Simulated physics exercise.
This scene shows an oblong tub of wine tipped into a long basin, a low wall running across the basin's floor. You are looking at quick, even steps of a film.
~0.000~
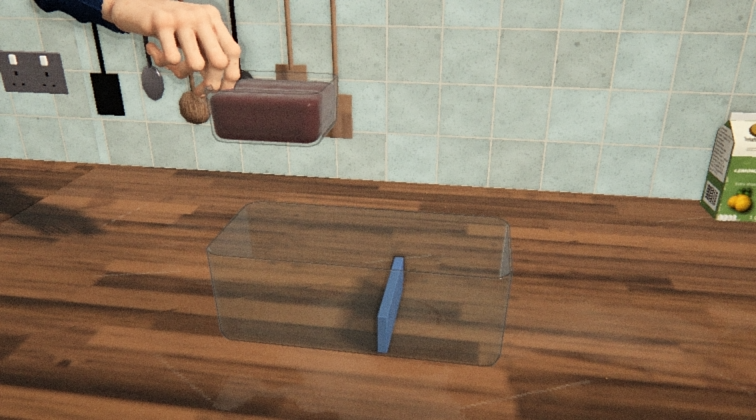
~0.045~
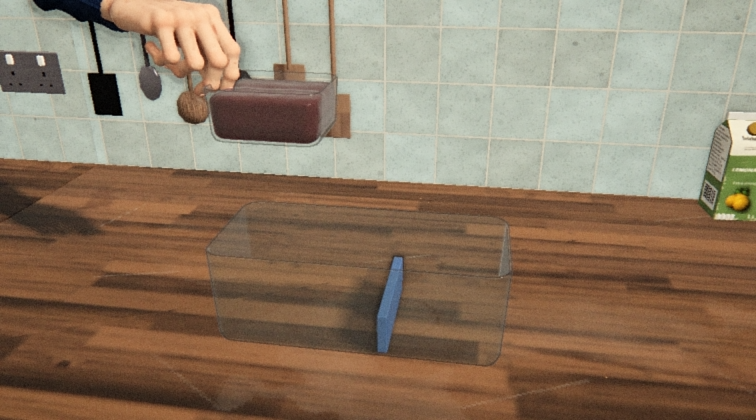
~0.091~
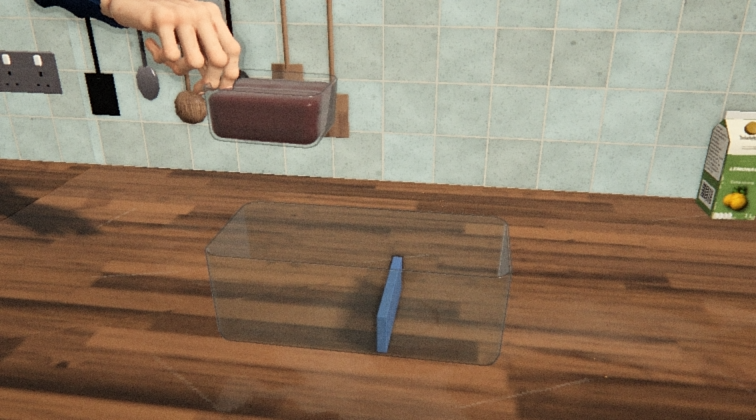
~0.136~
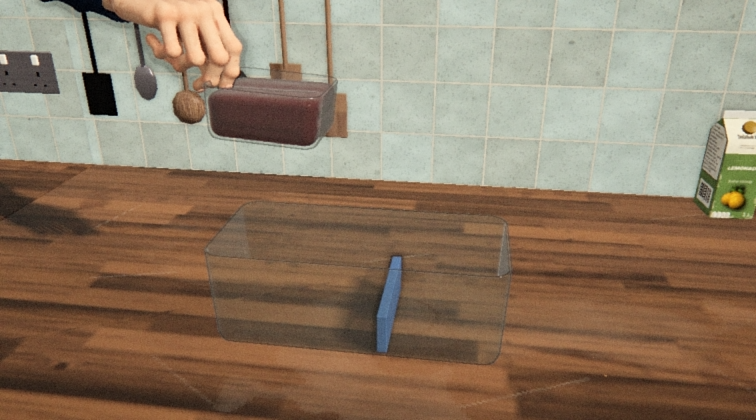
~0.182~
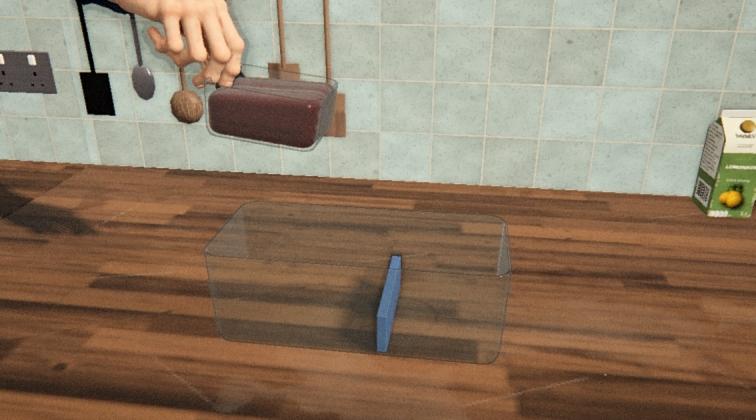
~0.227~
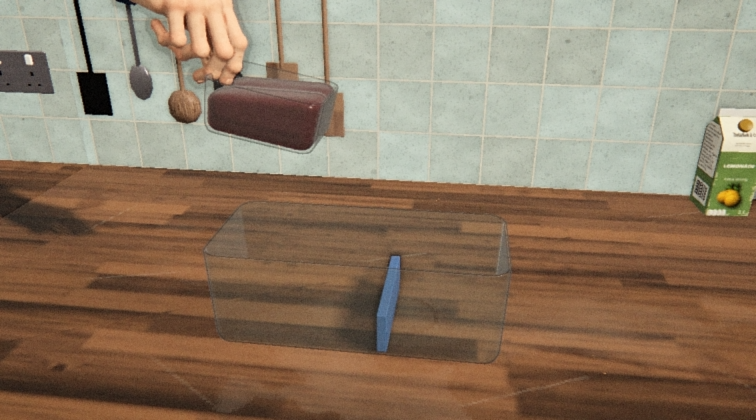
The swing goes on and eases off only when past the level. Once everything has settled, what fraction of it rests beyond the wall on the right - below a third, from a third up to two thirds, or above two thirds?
The share right of the wall falls in the middle range, one third to two thirds.
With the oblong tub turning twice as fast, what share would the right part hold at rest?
Roughly 30 in a hundred.
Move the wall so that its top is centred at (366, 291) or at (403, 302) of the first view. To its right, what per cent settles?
With the first placement it is 75 %, with the second 45 %.
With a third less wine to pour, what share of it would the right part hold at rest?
About 20 percent.
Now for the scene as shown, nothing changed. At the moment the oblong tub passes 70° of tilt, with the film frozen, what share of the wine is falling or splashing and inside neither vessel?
Share in flight: Approx. 45 %.
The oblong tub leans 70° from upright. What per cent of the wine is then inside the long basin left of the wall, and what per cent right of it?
Left side: 5 in a hundred; right side: 15 in a hundred.
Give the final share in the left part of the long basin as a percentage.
I'd estimate around 40 per cent.
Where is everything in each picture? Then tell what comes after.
Tilt 0°; pouring edge (329, 86); surface from (225, 87) to (329, 92); the long basin's rim runs from (228, 226) to (510, 248); the wall's top is at (391, 286), in the first picture.
Tilt 0°; pouring edge (329, 86); surface from (224, 86) to (328, 91), in the second picture.
Tilt 2°; pouring edge (329, 87); surface from (224, 87) to (328, 92), in the third picture.
Tilt 4°; pouring edge (329, 89); surface from (223, 86) to (329, 92), in the fourth picture.
Tilt 7°; pouring edge (330, 92); surface from (223, 86) to (329, 92), in the fifth picture.
Tilt 11°; pouring edge (330, 96); surface from (223, 86) to (330, 92), in the sixth picture.
A moment on, the oblong tub is tipped part way and 34 per cent is still to pour, 6 is left of the wall and 16 right of it.
Next, the oblong tub is tipped right over and 4 per cent is still to pour, 32 is left of the wall and 57 right of it.
Then the oblong tub is tipped right over and 0 per cent is still to pour, 41 is left of the wall and 58 right of it.
Later the oblong tub is tipped right over and 0 per cent is still to pour, 41 is left of the wall and 58 right of it.
Finally, 41 per cent lies left of the wall, 58 right of it and 1 outside.
